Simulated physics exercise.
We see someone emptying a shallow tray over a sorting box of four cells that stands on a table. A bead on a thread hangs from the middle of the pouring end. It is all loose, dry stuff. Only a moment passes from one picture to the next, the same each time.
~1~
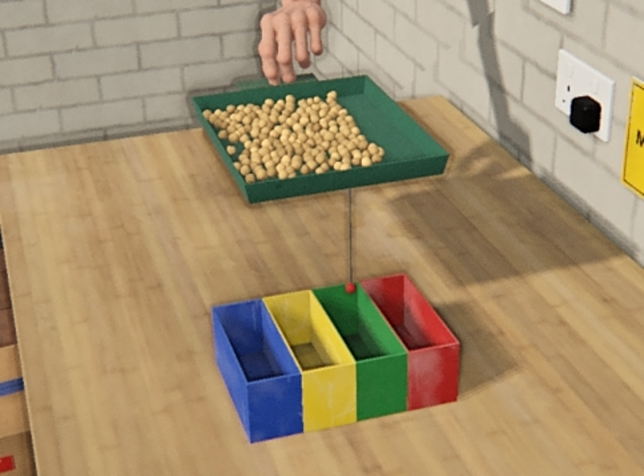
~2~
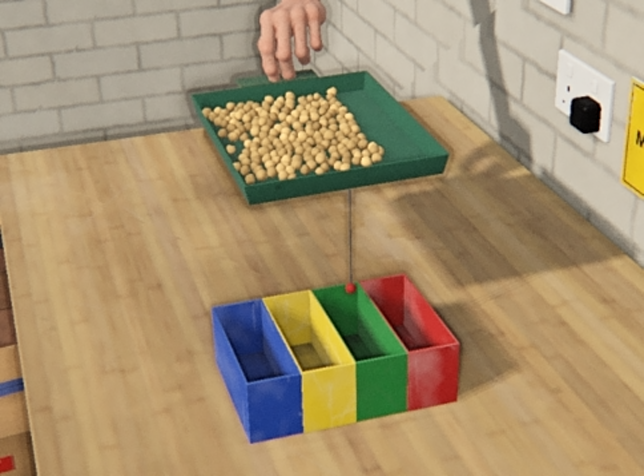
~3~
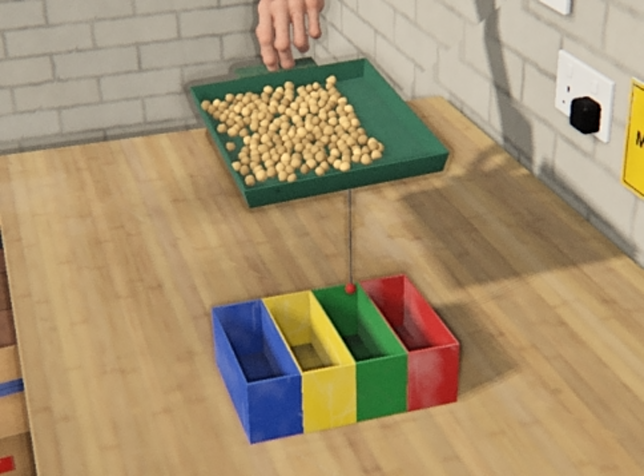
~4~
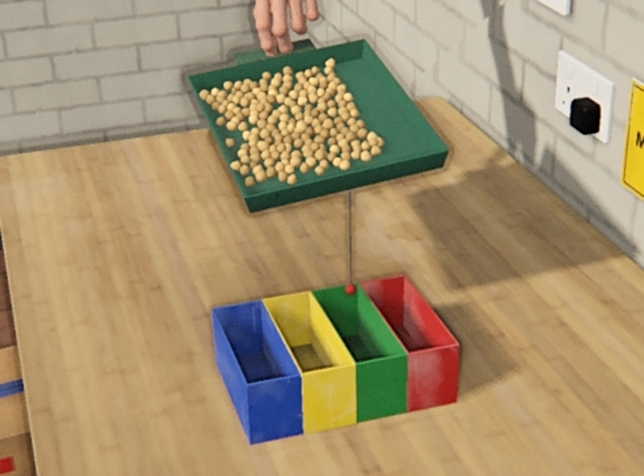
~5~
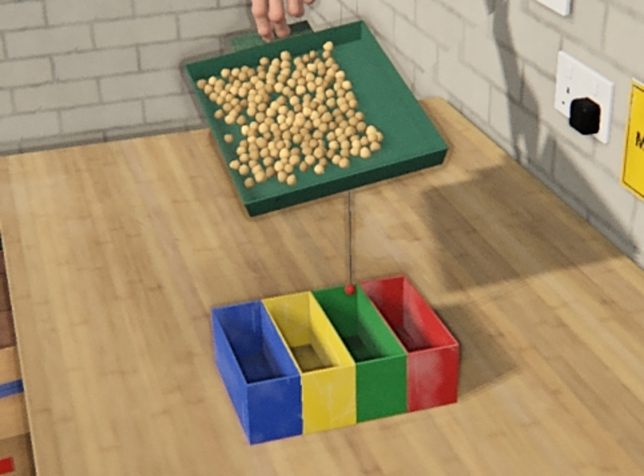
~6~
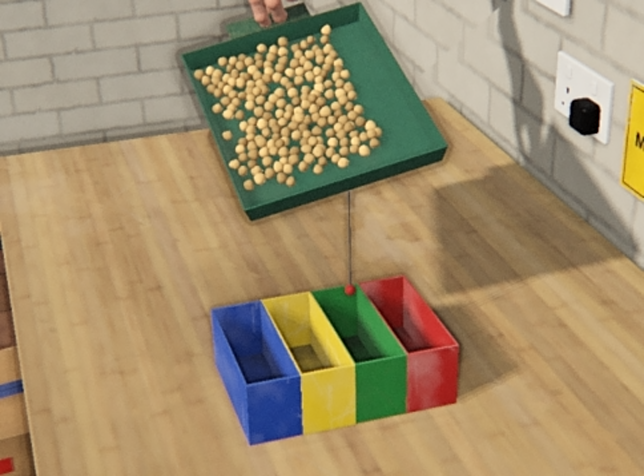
A hand lifts the back of a green tray of chickpeas, tilting it above coloured cells.
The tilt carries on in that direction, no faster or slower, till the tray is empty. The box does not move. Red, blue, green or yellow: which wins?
The blue one ends fullest.
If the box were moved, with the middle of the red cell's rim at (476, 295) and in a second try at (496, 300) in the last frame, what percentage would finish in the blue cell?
First some 10, then 10 per cent.
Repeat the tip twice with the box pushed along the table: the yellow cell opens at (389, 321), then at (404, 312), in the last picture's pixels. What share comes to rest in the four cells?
Roughly 10 per cent, and 0 per cent.
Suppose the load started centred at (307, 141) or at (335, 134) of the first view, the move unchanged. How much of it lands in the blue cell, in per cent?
Near 40 % and 40 %.
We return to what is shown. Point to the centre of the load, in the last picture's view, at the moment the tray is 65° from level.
At about (276, 137).
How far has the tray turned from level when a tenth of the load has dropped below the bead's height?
Roughly 105°.
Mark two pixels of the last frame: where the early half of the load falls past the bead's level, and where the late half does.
First near (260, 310), later near (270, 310).
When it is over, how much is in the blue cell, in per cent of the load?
It comes to 50 per cent or so.
Soon, tray tipped steeply; nearly all on the tray; a stray few falling or outside the box.
A while on, tray tipped past a quarter turn; most on the tray; a small part in the blue cell; a stray few in the yellow cell; a small part falling or outside the box.
Towards the end, tray tipped past a quarter turn; about half in the blue cell; about a third in the yellow cell; a small part in the green cell; a small part falling or outside the box.
Finally, tray tipped past a quarter turn; about half in the blue cell; about a third in the yellow cell; a small part in the green cell; none in the red cell; a small part outside the box.
